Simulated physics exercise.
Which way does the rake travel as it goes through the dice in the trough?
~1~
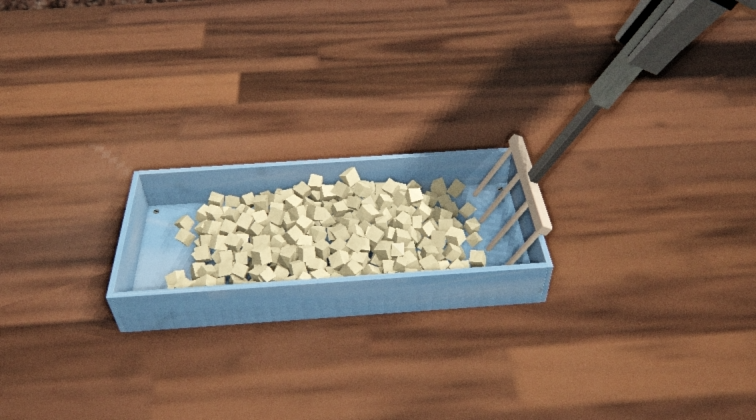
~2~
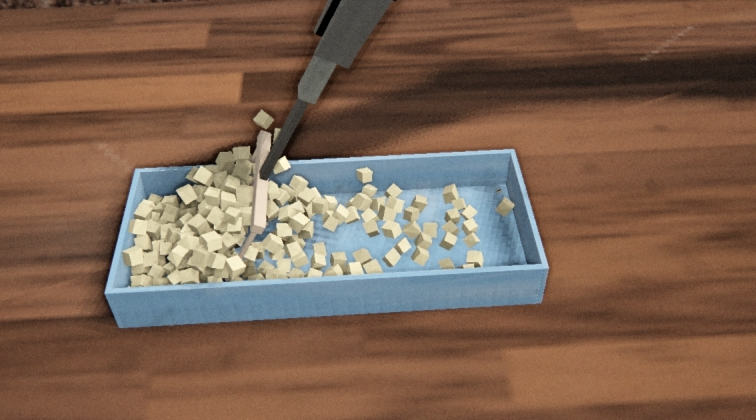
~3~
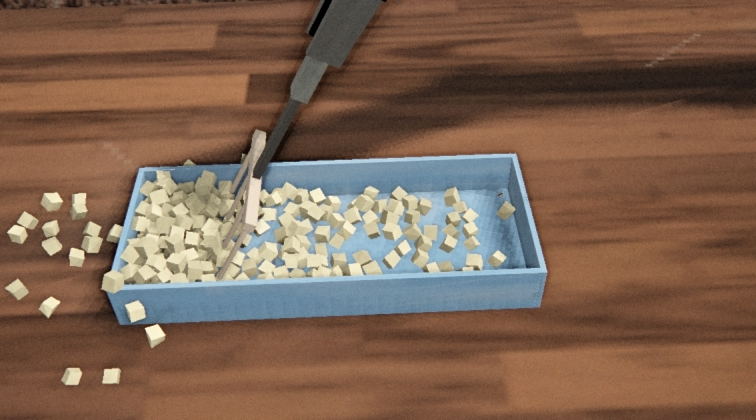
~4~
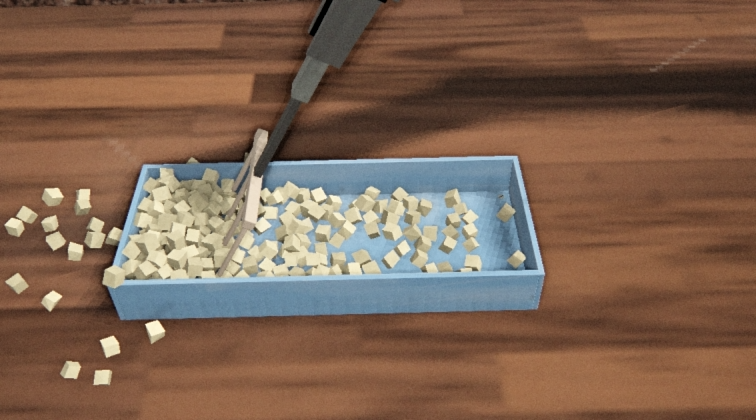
The rake travels to the left, going from the right end of the trough towards its left end.
